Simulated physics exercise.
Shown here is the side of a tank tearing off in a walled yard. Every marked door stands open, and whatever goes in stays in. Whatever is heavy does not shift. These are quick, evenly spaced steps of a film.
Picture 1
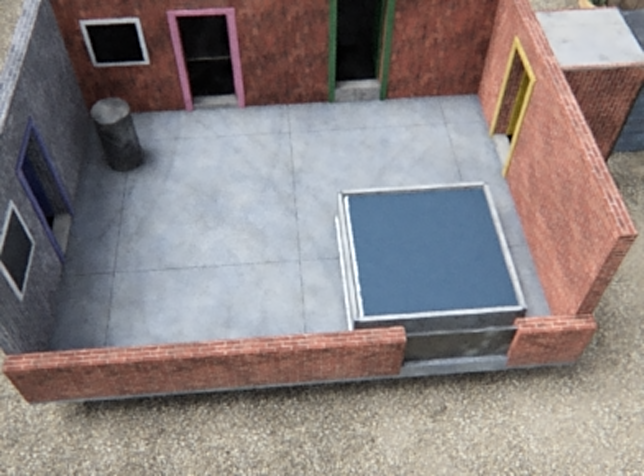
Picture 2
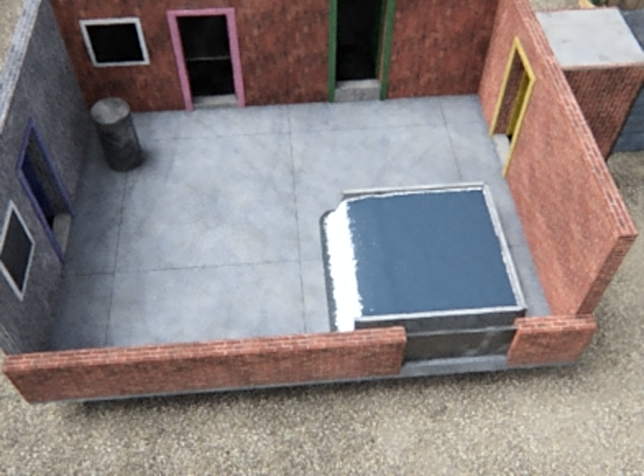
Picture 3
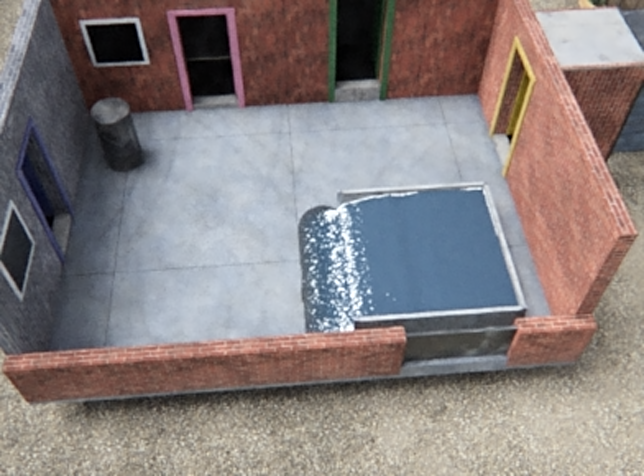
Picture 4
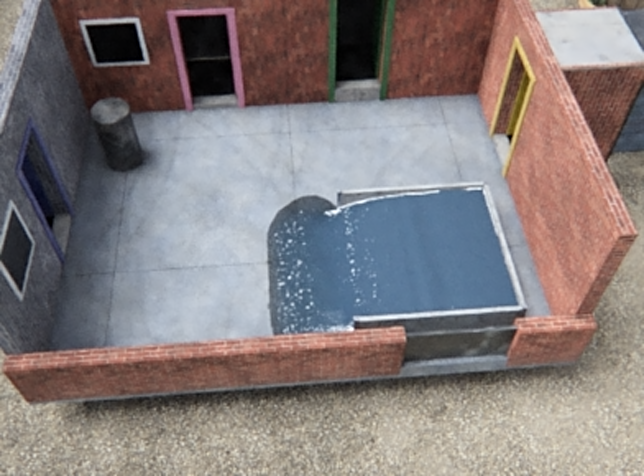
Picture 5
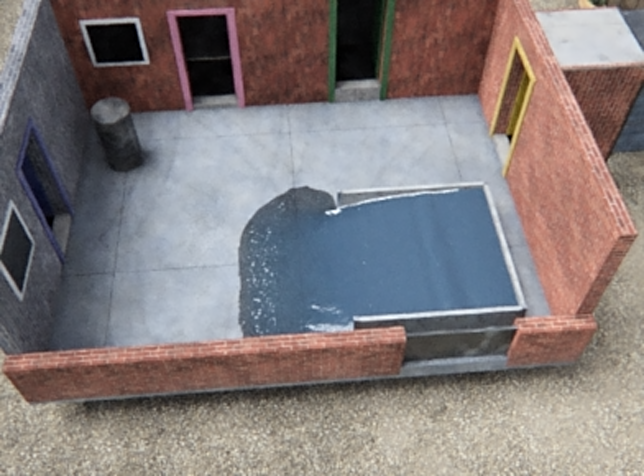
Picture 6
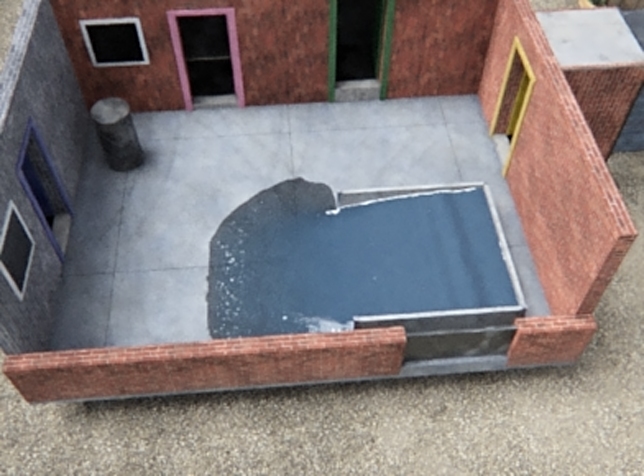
In a walled yard with brick and grey walls and coloured door surrounds, the left side of a rectangular tank gives way, and blue water pours out, spreading leftward across the pale floor in a widening, rounded sheet flecked with white.
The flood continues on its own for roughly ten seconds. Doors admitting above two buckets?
Blue door: Over two buckets; pink door: Two buckets or fewer; green door: Two buckets or fewer; yellow door: Two buckets or fewer.
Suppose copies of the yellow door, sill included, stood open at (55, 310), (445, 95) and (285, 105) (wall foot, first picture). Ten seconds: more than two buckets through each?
Exceeds the limit; falls short; falls short.
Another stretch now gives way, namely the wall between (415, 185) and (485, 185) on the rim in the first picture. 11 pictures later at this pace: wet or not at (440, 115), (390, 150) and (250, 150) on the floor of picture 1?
One by one: Waterlogged; waterlogged; unsoaked.
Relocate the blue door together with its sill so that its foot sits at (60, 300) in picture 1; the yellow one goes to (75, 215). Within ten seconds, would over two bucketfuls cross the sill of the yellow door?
Yellow is flooded.
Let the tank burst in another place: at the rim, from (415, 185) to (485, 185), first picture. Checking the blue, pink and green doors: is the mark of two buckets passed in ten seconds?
Well, I'd say the blue door comes in lower, while the pink door comes in lower and the green door comes in lower.
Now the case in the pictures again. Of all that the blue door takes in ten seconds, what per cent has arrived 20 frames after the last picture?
Roughly 45 %.
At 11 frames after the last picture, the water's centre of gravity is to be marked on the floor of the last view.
Somewhere around (293, 280) in the last view.
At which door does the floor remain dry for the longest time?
Answer - the yellow-painted one.
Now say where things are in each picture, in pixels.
The tank at (425, 249) is whole and still, in the first picture.
Water pours out at (348, 267) and has run to a hidden place, in the second picture.
The front is at a hidden place, out from the gap at (348, 268), in the third picture.
The front is at a hidden place, out from the gap at (348, 269), in the fourth picture.
Water pours out at (348, 269) and has run to a hidden place, in the fifth picture.
The front is at a hidden place, out from the gap at (348, 269), in the sixth picture.
A moment on, water covers 35 % of the floor; the blue door not reached, the pink door not reached, the green door not reached, the yellow door not reached.
Next, water covers 50 % of the floor; the blue door under two buckets in, the pink door not reached, the green door not reached, the yellow door not reached.
Then, water covers 60 % of the floor; the blue door over two buckets in, the pink door not reached, the green door not reached, the yellow door not reached.
Later, water covers 65 % of the floor; the blue door far over two buckets in, the pink door under two buckets in, the green door not reached, the yellow door not reached.
In the end, water covers 100 % of the floor; the blue door far over two buckets in, the pink door under two buckets in, the green door wet at the sill, nothing in, the yellow door wet at the sill, nothing in.
